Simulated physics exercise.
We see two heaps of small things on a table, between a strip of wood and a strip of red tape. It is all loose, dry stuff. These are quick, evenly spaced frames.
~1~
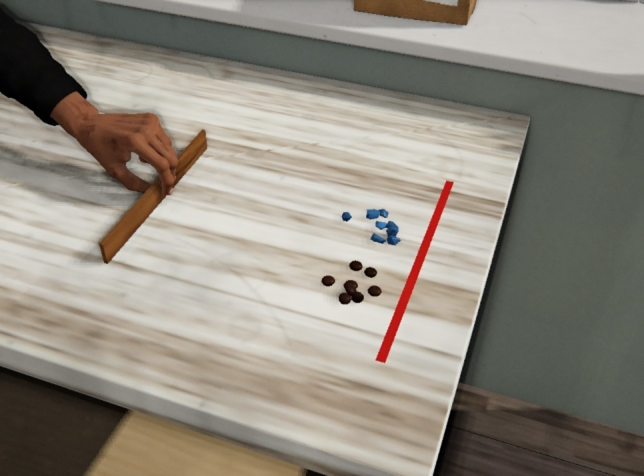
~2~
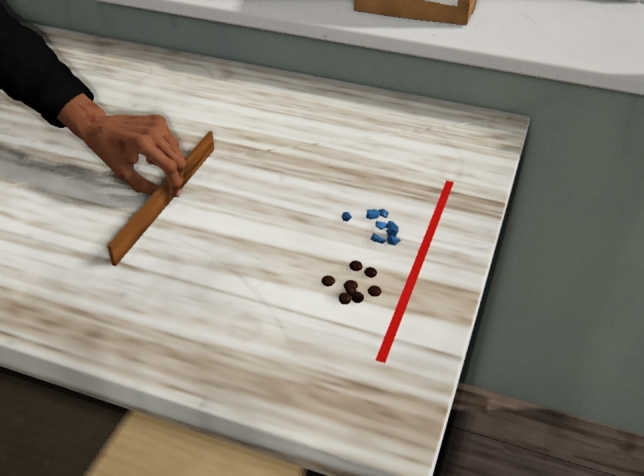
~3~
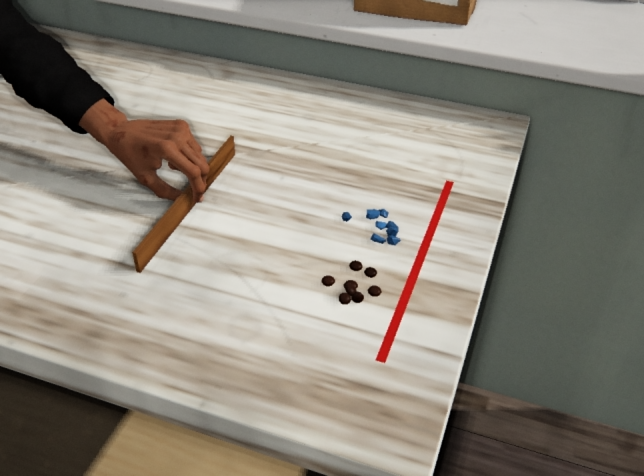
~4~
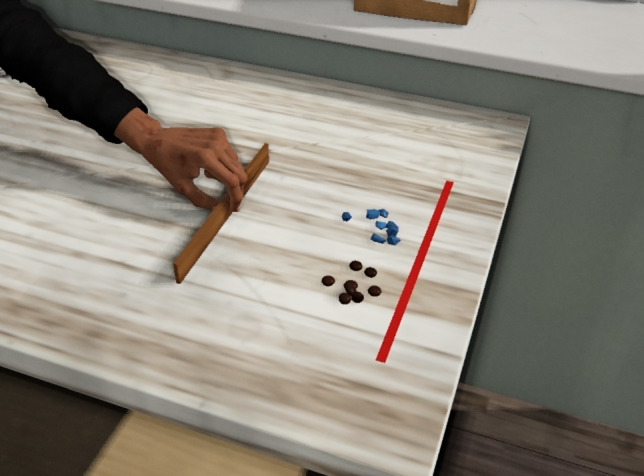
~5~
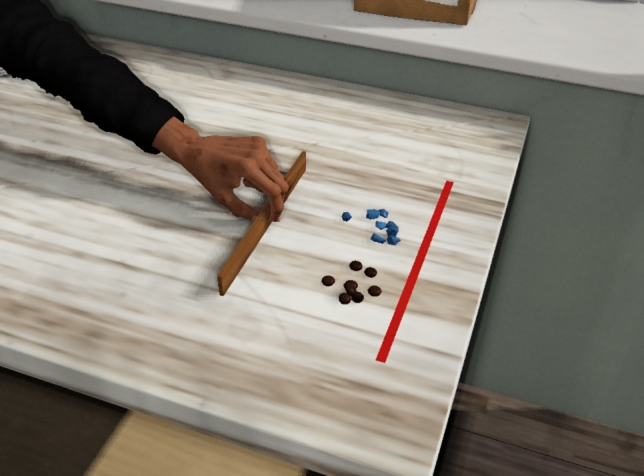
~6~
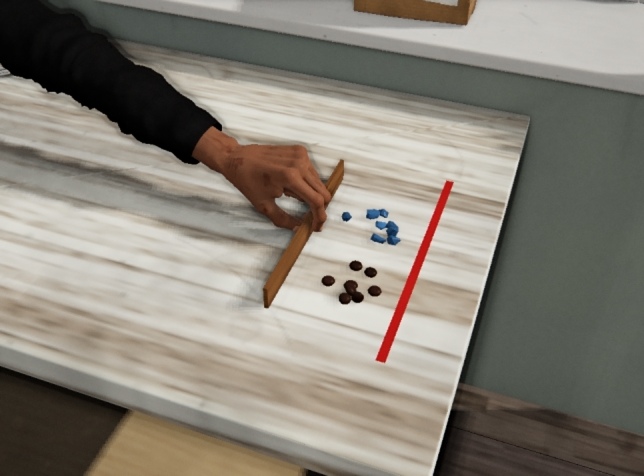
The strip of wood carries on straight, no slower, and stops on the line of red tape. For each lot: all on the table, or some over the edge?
In the end the nearer lot tumbles over the end, in part at least, and the farther lot tumbles over the end, in part at least.
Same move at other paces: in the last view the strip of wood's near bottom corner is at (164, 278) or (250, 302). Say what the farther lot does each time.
In the first try it remains up there; in the second it tumbles over the end, in part at least.
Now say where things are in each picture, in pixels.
In the first picture, strip of wood (112, 243), at rest; red tape (447, 189), about a palm's width from the edge; edge at (485, 281); nearer lot (351, 286), a few flat chocolate drops; farther lot (381, 225), a few aquarium stones.
In the second picture, strip of wood (120, 245); farther lot (381, 225).
In the third picture, strip of wood (144, 252); nearer lot (351, 286).
In the fourth picture, strip of wood (184, 263); farther lot (381, 225).
In the fifth picture, strip of wood (227, 275); nearer lot (351, 286).
In the sixth picture, strip of wood (272, 287); red tape (447, 189); edge at (485, 281); nearer lot (351, 286); farther lot (381, 225).
Then, 0.09 s later than the last frame, strip of wood still moving, near (375, 234); nearer lot all on the table, its front near (388, 295); farther lot all on the table, its front near (399, 240).
Then, 0.21 s later than the last frame, strip of wood stopped at the red tape; nearer lot all on the table, its front near (465, 313); farther lot all on the table, its front near (495, 258).
Then, 0.49 s later than the last frame, strip of wood stopped at the red tape; nearer lot every one over the edge; farther lot every one over the edge.
When it is over, strip of wood stopped at the red tape; nearer lot every one over the edge; farther lot every one over the edge.
